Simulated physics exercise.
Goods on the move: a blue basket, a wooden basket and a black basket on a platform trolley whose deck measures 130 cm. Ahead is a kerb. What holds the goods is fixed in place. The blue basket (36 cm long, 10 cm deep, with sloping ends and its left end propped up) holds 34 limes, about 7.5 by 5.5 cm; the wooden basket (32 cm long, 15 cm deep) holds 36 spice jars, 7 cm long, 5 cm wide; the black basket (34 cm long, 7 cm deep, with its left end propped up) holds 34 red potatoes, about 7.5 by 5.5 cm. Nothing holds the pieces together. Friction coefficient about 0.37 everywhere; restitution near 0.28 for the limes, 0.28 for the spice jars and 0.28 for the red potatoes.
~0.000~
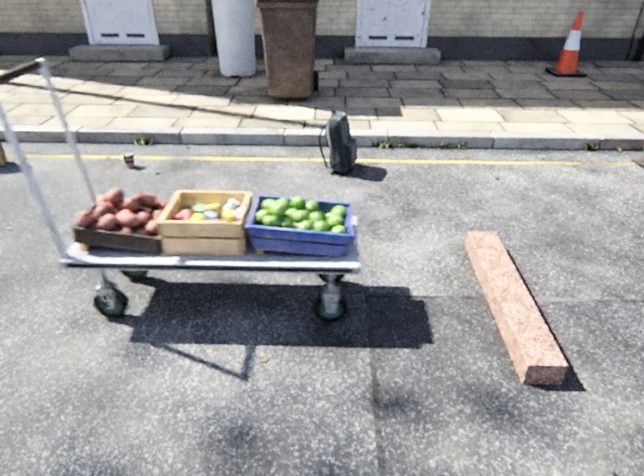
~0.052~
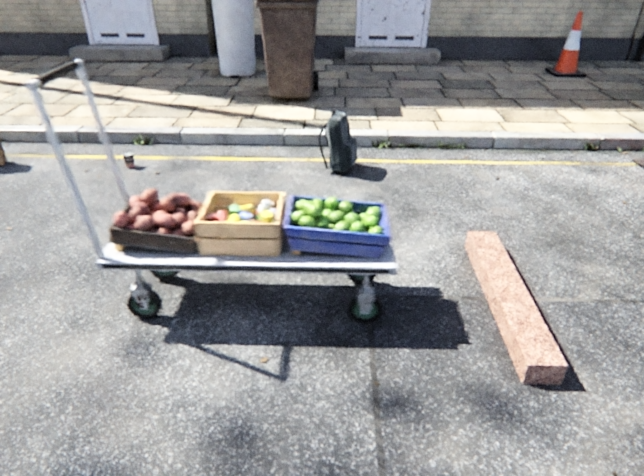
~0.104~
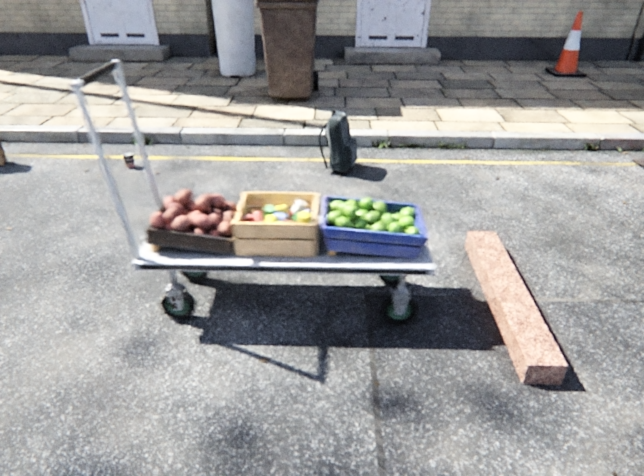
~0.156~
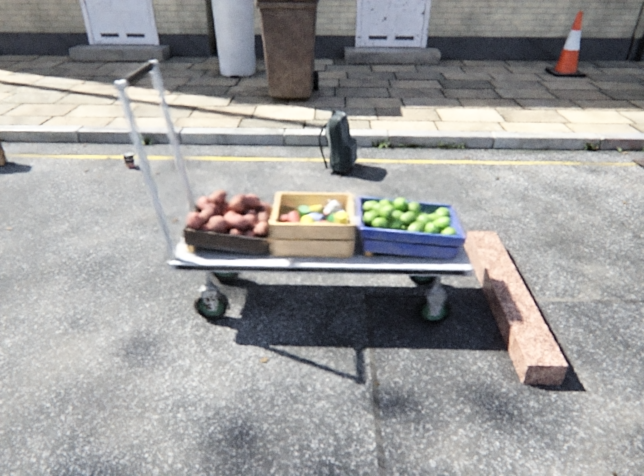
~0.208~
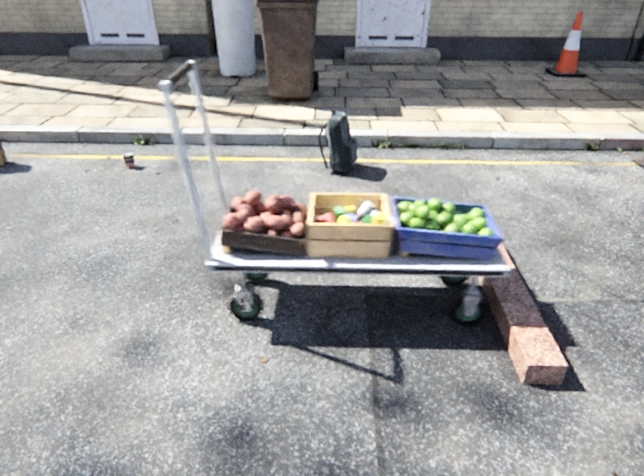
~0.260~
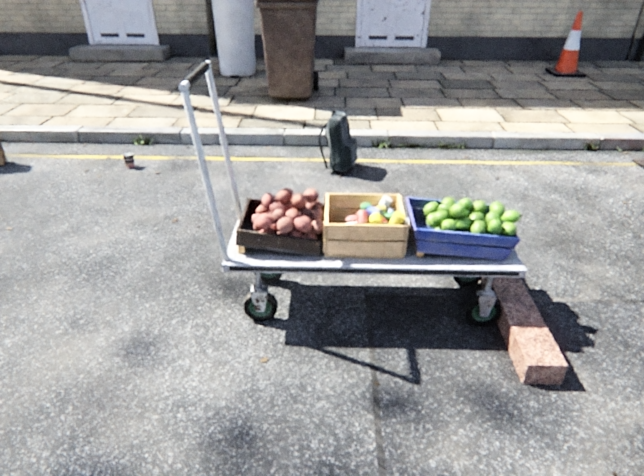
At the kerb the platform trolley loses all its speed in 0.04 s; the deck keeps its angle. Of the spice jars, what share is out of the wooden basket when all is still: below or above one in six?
Out of the wooden basket go under a sixth of the spice jars.
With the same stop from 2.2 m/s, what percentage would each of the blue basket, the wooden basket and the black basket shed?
In that case blue basket 20, wooden basket 0, black basket 20 per cent.
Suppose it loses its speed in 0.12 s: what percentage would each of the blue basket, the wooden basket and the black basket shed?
Then blue basket 20, wooden basket 10, black basket 30 per cent.
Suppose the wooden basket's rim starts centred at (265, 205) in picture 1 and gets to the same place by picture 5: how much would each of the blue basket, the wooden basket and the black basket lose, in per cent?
Then blue basket 0, wooden basket 0, black basket 10 per cent.
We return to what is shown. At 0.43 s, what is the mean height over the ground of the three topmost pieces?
Roughly 72 cm.
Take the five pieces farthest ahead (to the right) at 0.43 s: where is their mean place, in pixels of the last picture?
Around (554, 195).
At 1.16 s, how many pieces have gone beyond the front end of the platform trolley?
Roughly 12.
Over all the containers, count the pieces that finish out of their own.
Some 25 pieces.
After 0.31 s, blue basket 32 in, 2 out, wooden basket 36 in, 0 out and black basket 30 in, 4 out.
After 0.43 s, blue basket 25 in, 9 out, wooden basket 35 in, 1 out and black basket 25 in, 9 out.
After 0.66 s, blue basket 23 in, 11 out, wooden basket 33 in, 3 out and black basket 23 in, 11 out.
Outcome (at 1.16 s), blue basket 23 in, 11 out, wooden basket 33 in, 3 out and black basket 23 in, 11 out. Asked share, 3 of 36, 8 per cent.
